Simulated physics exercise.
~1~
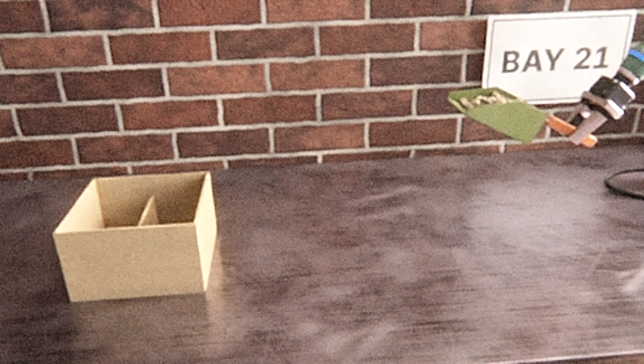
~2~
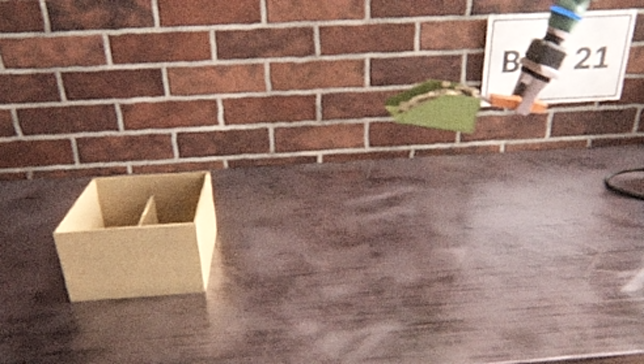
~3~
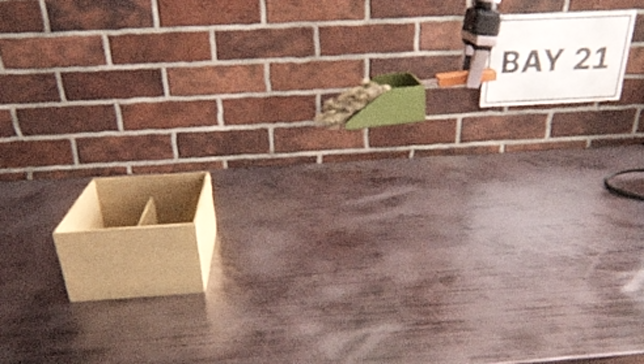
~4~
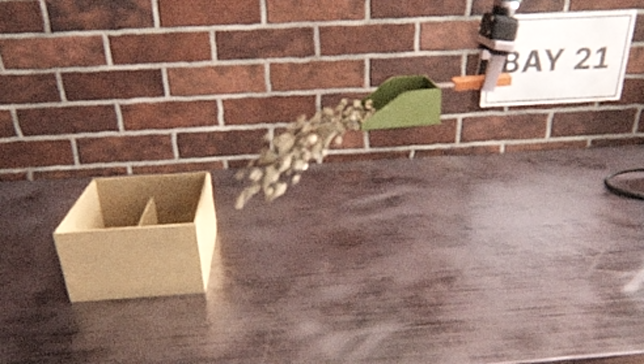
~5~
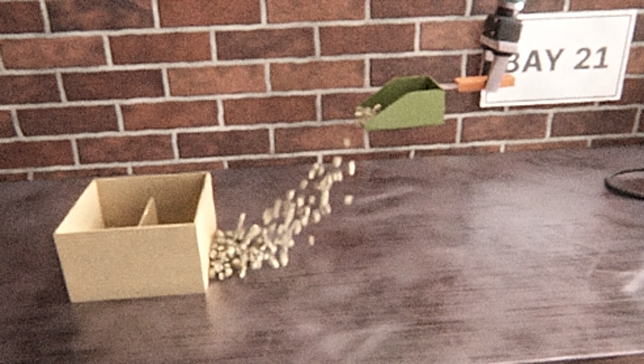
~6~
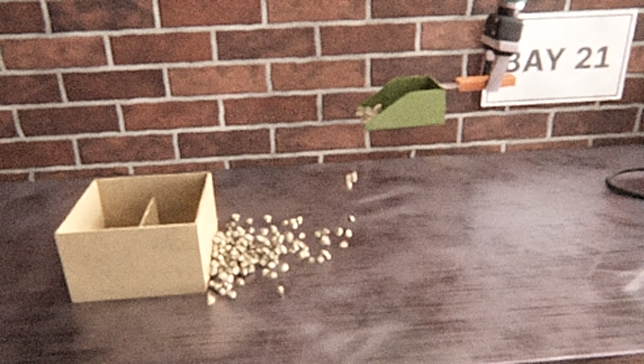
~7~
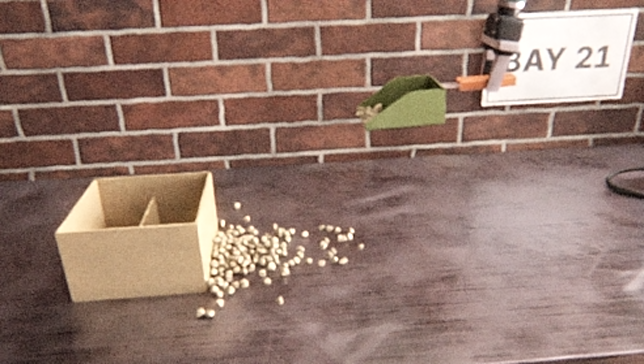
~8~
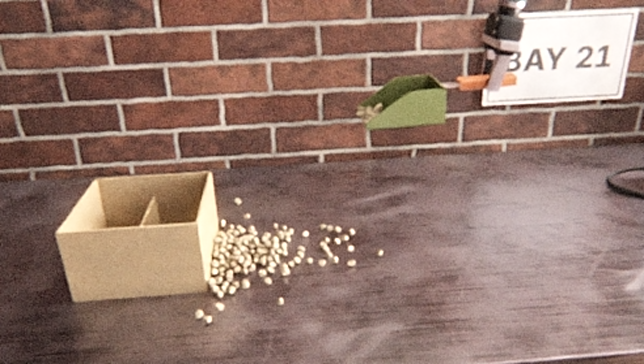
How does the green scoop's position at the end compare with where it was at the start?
The scoop ends up farther to the left, in front of the bare brick wall and clear of the bay sign, whereas it began right by the sign's left edge.
